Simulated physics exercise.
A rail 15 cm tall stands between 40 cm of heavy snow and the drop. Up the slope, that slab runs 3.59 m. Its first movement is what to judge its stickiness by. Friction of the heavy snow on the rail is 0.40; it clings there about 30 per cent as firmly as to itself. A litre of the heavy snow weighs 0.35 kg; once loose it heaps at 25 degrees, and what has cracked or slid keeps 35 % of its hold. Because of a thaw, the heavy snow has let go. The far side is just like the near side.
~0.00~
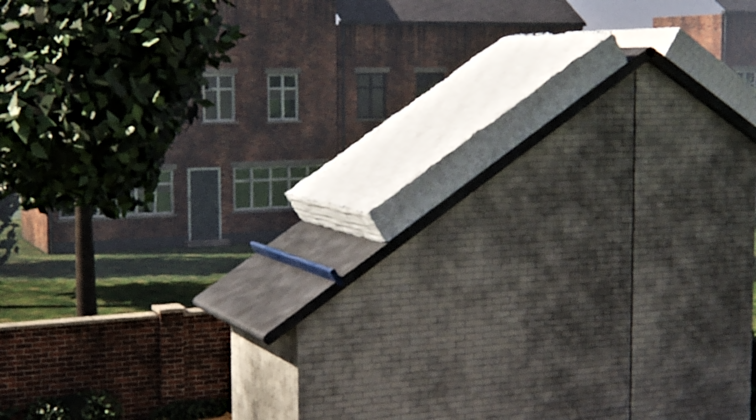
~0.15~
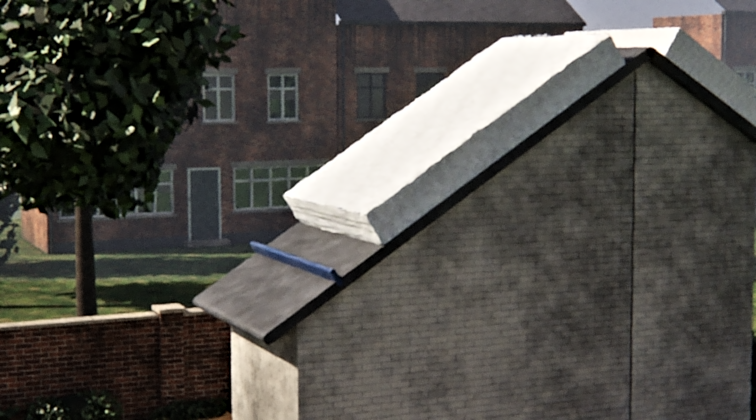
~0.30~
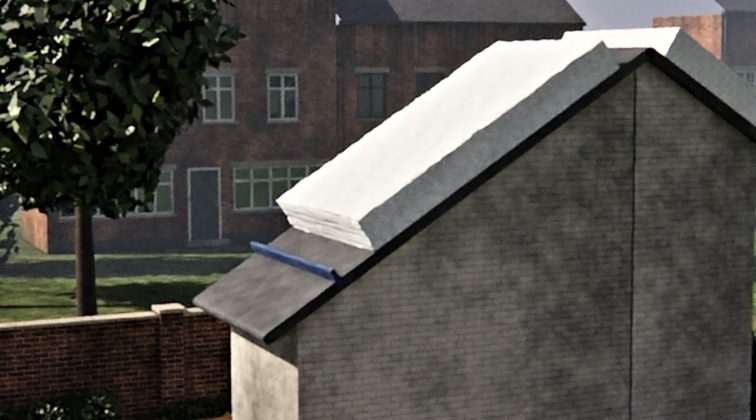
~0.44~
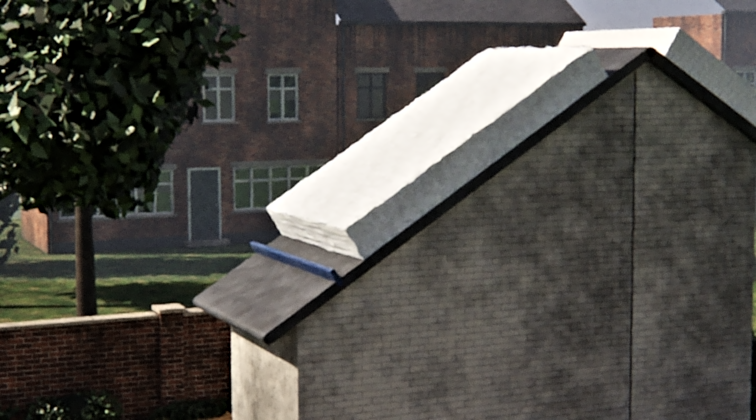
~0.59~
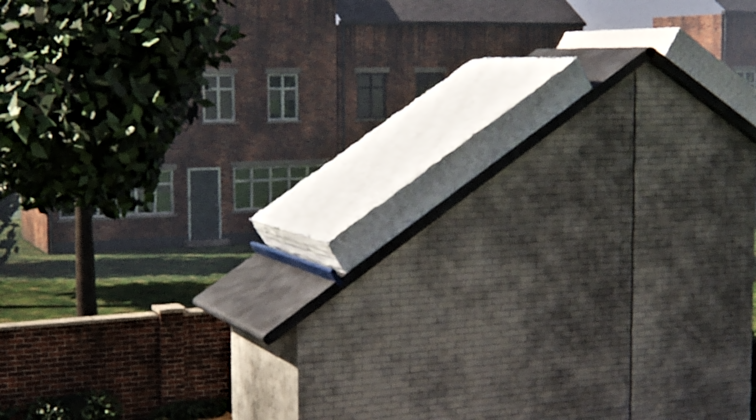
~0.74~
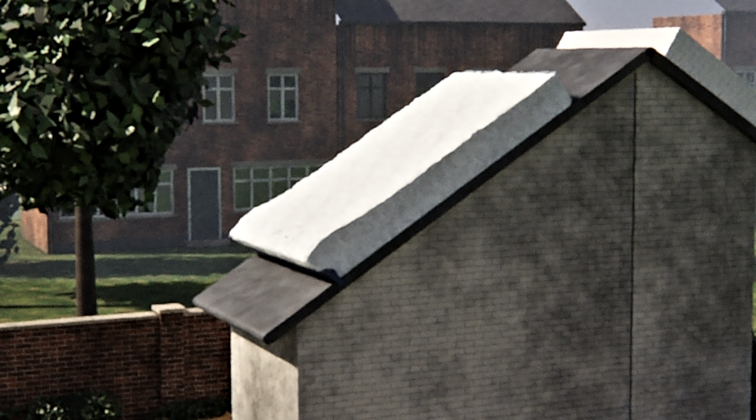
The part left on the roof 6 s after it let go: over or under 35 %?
My bet is south of 35 %.
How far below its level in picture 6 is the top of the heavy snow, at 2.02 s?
Measured change: Around 1.3 m.
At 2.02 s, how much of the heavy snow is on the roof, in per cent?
That share is about 45 %.
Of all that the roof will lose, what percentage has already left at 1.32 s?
Roughly 20 %.
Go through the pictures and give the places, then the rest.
Leading edge of the heavy snow at (370, 217), in the first picture.
Leading edge of the heavy snow at (367, 219), its middle shifted 3.5 cm, in the second picture.
Leading edge of the heavy snow at (360, 224), its middle shifted 14 cm, in the third picture.
Leading edge of the heavy snow at (347, 233), its middle shifted 30 cm, in the fourth picture.
Leading edge of the heavy snow at (329, 246), its middle shifted 54 cm, 1 % of it past the rail, in one piece, in the fifth picture.
Leading edge of the heavy snow at (306, 258), its middle shifted 83 cm, 7 % of it past the rail, cracking, in the sixth picture.
After 1.32 s, 84 % of the snow is on the roof.
After 2.02 s, 44 % of the snow is on the roof.
After 2.71 s, 28 % of the snow is on the roof.
After 3.40 s, 24 % of the snow is on the roof.
After 6.00 s, at the end, 24 % of the snow is on the roof.
